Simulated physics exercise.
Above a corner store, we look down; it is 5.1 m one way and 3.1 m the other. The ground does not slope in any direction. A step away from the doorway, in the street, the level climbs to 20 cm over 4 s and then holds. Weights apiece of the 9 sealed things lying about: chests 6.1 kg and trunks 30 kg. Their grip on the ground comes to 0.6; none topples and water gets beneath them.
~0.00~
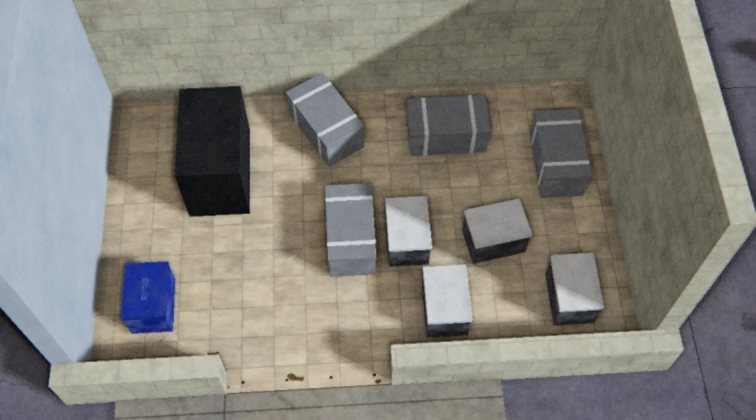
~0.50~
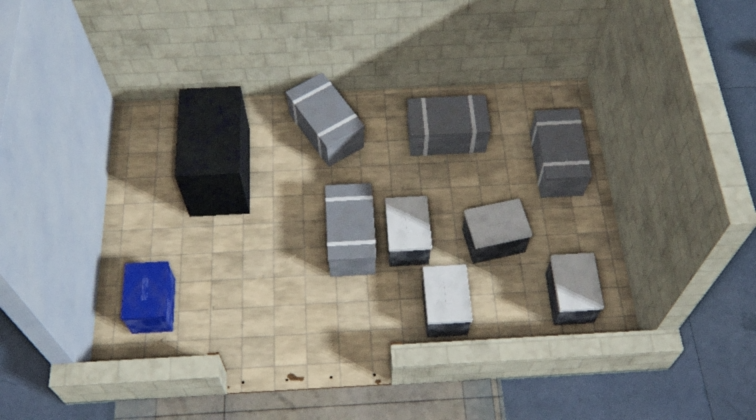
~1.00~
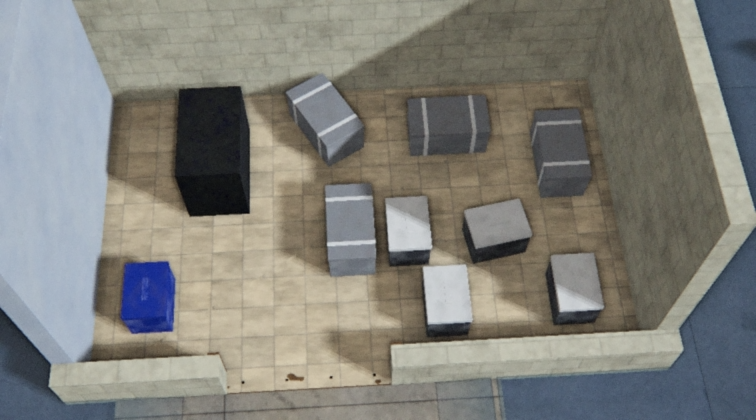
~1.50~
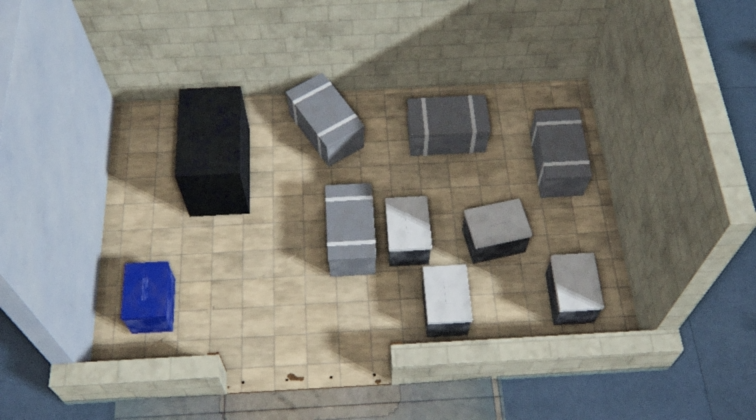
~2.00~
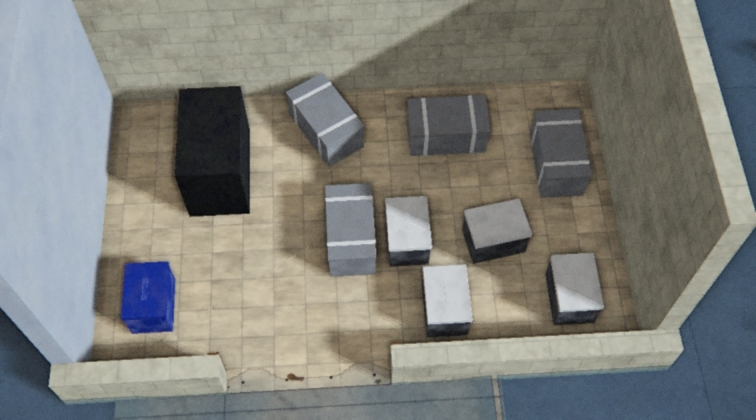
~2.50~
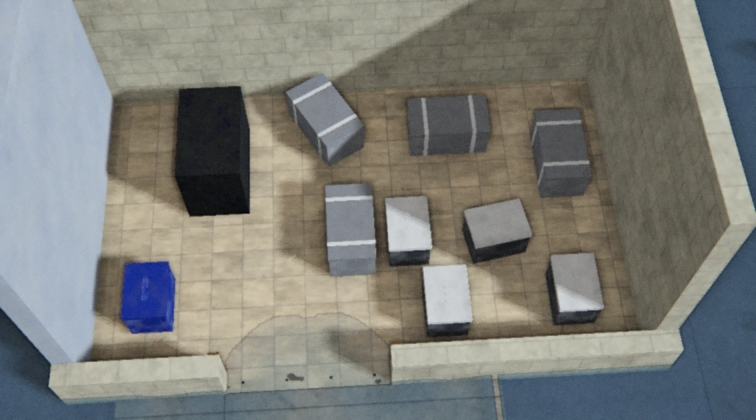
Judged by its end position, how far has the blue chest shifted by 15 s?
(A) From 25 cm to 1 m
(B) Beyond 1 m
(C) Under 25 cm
(B) Beyond 1 m.
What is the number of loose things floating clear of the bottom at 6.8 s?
I'd say 1 of them.
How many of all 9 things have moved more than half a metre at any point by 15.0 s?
9 in all.
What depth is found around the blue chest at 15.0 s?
14 cm or so.
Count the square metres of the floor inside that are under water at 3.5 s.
Somewhere around 2.0 m2, roughly.
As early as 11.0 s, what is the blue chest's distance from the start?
By that time, close to 80 cm.
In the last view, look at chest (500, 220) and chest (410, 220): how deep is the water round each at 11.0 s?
Some 10 cm at the first, some 10 cm at the second.
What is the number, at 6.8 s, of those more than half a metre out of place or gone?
Count then: 2.
After 3.5 s the blue chest is near (145, 289), 0.0 m from its start, aground; 0 afloat.
After 6.8 s the blue chest is near (144, 290), 0.0 m from its start, aground; 1 afloat.
After 11.0 s the blue chest is near (206, 234), 0.7 m from its start, afloat; 9 afloat.
After 15.0 s the blue chest is near (264, 192), 1.4 m from its start, afloat; 9 afloat.
